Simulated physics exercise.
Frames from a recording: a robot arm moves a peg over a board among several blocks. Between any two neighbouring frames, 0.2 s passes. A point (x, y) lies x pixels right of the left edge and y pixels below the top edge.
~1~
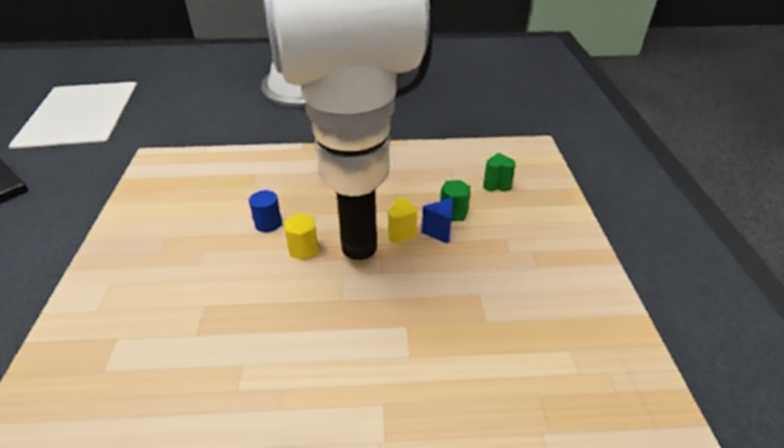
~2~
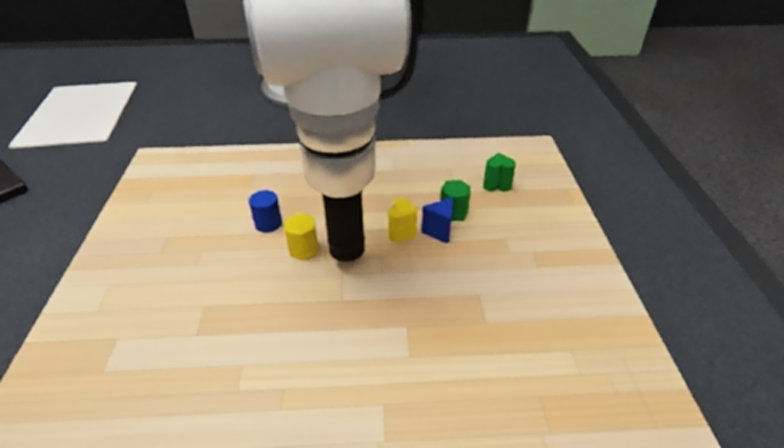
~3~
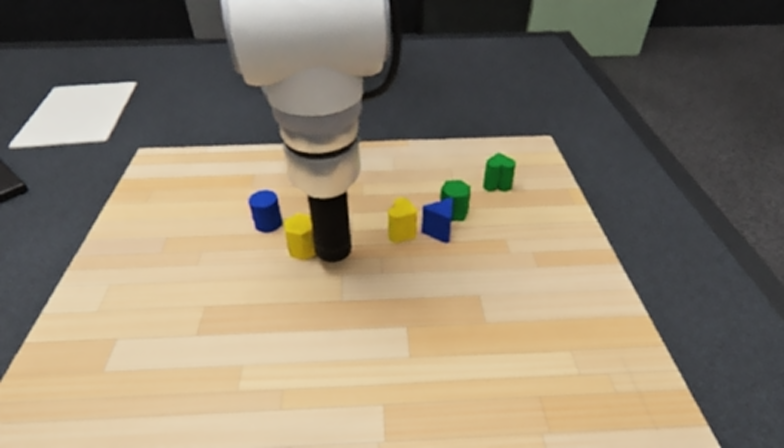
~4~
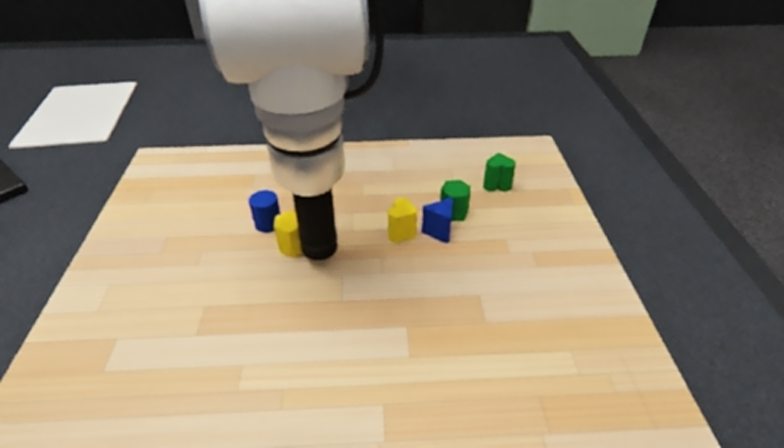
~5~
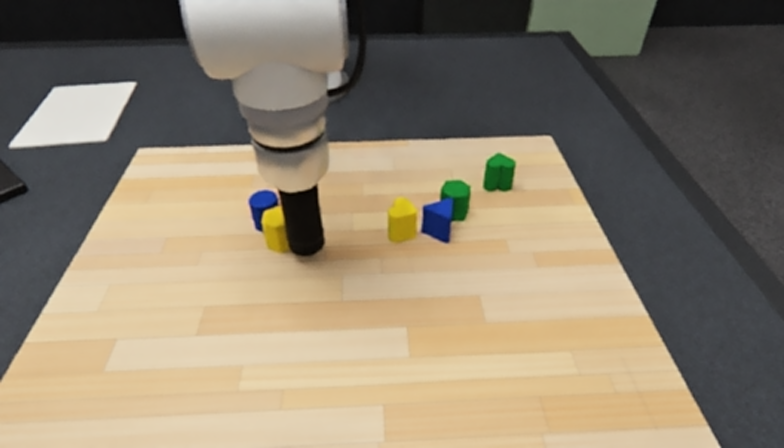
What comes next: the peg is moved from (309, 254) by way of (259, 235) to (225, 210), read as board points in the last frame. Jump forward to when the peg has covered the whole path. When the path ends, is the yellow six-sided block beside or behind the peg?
Final answer: No.
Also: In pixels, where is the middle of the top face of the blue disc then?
Around (243, 171).
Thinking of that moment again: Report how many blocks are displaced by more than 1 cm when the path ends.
It should be two, as far as I can tell.
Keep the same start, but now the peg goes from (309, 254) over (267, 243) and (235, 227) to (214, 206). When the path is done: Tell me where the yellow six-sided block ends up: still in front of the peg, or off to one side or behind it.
My prediction: In front.
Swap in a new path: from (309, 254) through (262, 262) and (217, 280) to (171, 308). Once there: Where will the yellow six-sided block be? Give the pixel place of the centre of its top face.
In the picture, that point is around (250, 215).
The first path, step by step. One third of the way, peg (271, 232); blue disc (250, 184); yellow six-sided block (244, 203).
Two thirds of the way, peg (243, 217); blue disc (244, 177); yellow six-sided block (218, 188), turned 15° clockwise.
At the end, peg (222, 200); blue disc (243, 171); yellow six-sided block (196, 174).
